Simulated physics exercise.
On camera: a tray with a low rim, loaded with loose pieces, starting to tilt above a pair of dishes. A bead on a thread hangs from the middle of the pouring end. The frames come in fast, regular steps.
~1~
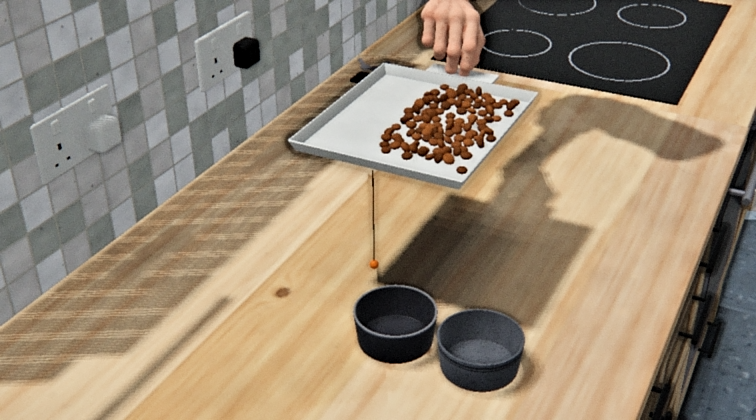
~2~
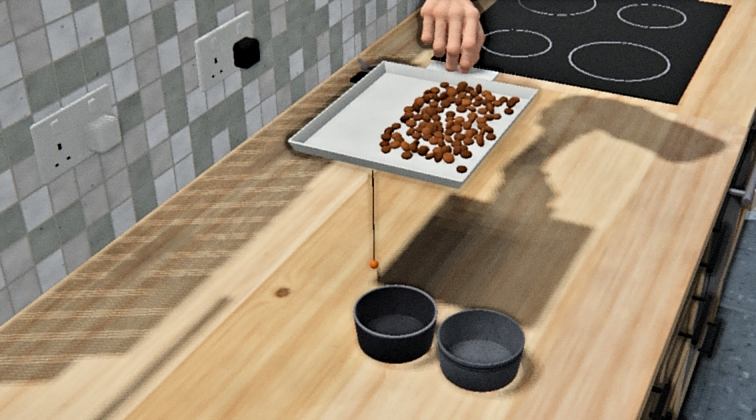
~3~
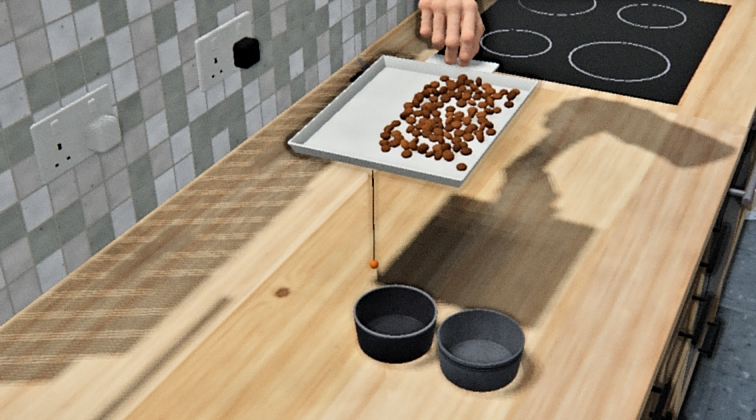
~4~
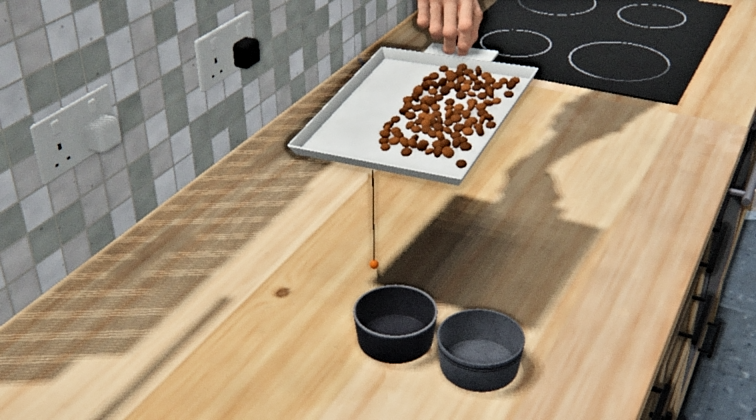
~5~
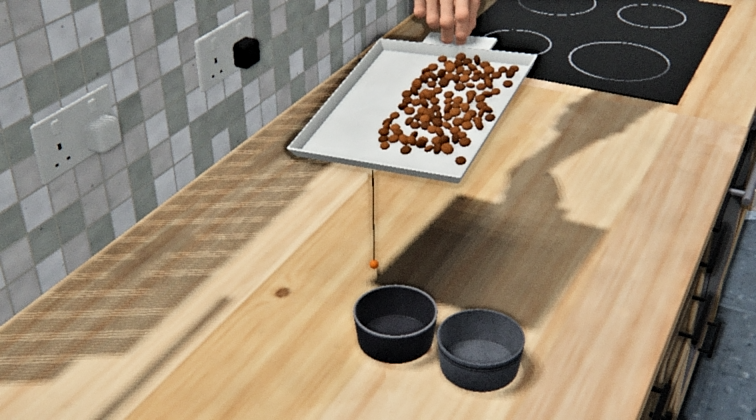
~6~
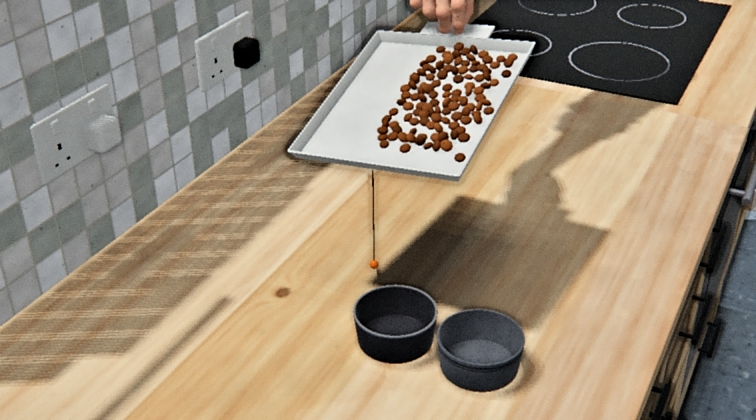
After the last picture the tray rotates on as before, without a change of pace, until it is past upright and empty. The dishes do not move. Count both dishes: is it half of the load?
In the dishes lies under half of it.
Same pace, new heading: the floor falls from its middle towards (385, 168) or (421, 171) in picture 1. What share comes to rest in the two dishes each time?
About 70 and 60 per cent.
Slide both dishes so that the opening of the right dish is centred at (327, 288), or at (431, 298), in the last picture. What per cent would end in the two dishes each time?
Roughly 70 per cent, and 30 per cent.
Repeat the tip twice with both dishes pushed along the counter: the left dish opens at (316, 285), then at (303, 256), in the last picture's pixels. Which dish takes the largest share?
At the first place the left dish, at the second left.
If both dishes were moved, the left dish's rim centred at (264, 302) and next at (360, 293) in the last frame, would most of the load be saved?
One: The smaller part. Two: Below a half.
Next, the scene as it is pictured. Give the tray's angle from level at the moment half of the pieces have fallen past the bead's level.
Roughly 75°.
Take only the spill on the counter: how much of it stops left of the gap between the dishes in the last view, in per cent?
It comes to 100 per cent or so.
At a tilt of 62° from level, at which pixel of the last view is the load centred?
Close to (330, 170).
Soon after the last picture, tray tipped steeply; about two thirds on the tray; a small part outside both; about a third in the air.
A little later, tray tipped past a quarter turn; a stray few on the tray; a small part in the left dish; most outside both; a small part in the air.
Later still, tray tipped past a quarter turn; a small part in the left dish; nearly all outside both.
At rest, tray tipped past a quarter turn; none in the right dish; a small part in the left dish; nearly all outside both.
